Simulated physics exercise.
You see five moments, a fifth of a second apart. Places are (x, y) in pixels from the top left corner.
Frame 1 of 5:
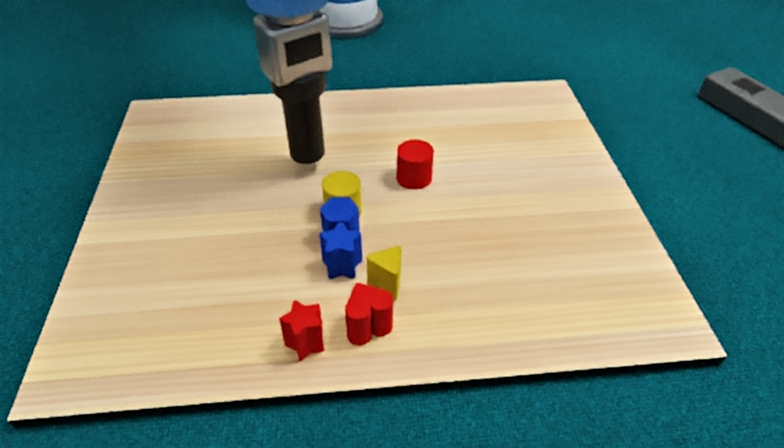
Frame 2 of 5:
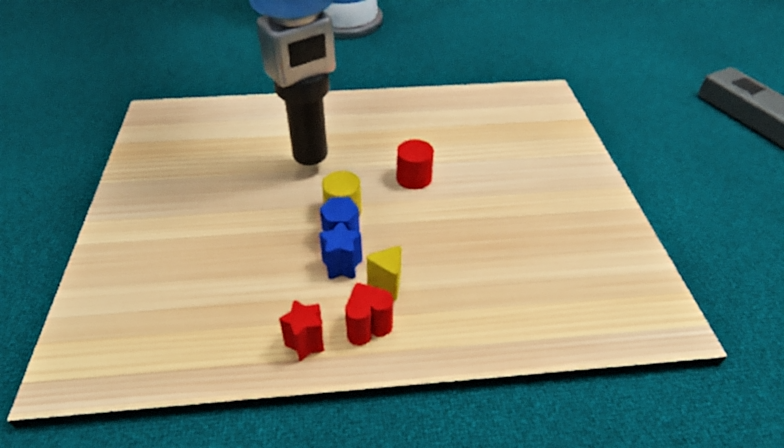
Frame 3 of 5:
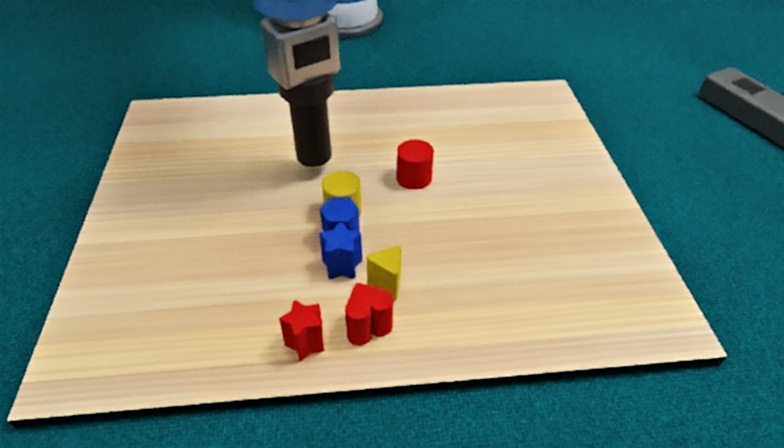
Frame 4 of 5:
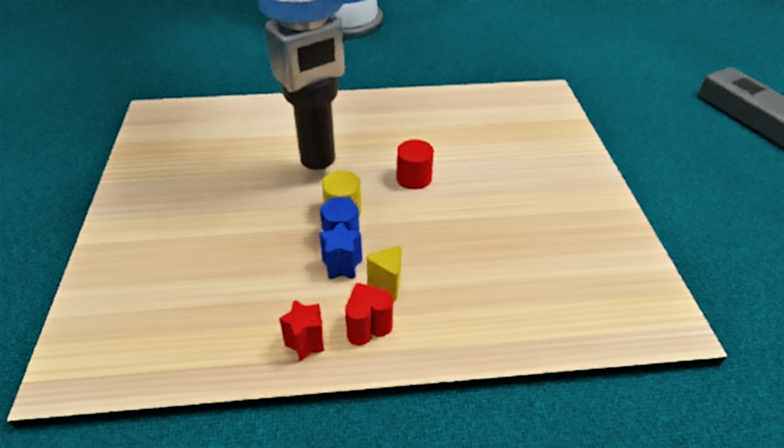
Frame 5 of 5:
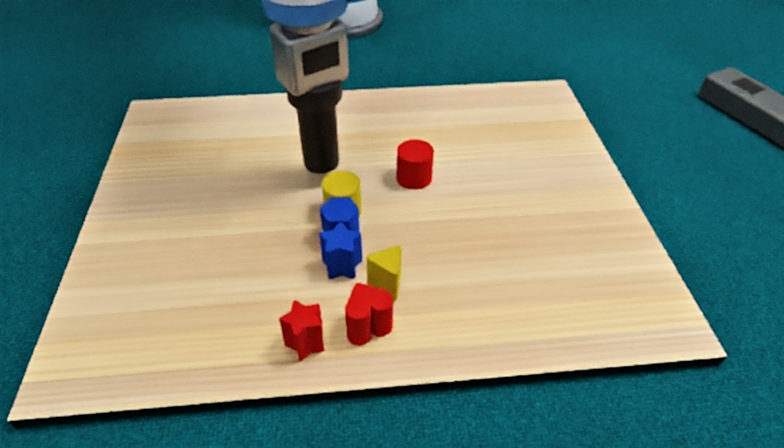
At first, a robot arm holds a dark rod upright over a wooden board, behind a yellow cylinder, with blue and red blocks and a yellow triangle nearby. The arm then shifts the rod slightly right and a little nearer the yellow cylinder, while all the blocks stay still.
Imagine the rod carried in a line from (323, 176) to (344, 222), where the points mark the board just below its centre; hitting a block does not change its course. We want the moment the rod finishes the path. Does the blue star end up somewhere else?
That would be a yes.
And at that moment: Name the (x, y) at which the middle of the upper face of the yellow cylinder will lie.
It ends at (371, 213).
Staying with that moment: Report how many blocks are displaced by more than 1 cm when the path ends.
The push moves three or more blocks more than 1 cm.
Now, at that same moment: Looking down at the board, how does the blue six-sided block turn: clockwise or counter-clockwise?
The answer is clockwise.
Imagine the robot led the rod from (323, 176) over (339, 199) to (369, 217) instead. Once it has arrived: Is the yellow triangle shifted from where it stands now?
I'd say no.
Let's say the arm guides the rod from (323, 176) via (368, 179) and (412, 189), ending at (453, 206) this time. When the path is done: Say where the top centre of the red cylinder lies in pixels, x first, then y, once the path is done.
The centre of its top will be at (458, 151).
What follows on the original path. Halfway along, rod (332, 186); blue six-sided block (344, 219), turned 15° clockwise; blue star (339, 249); yellow cylinder (349, 192).
At the end, rod (343, 209); blue six-sided block (350, 238), turned 35° clockwise; blue star (335, 268); yellow cylinder (371, 213); red cylinder still.
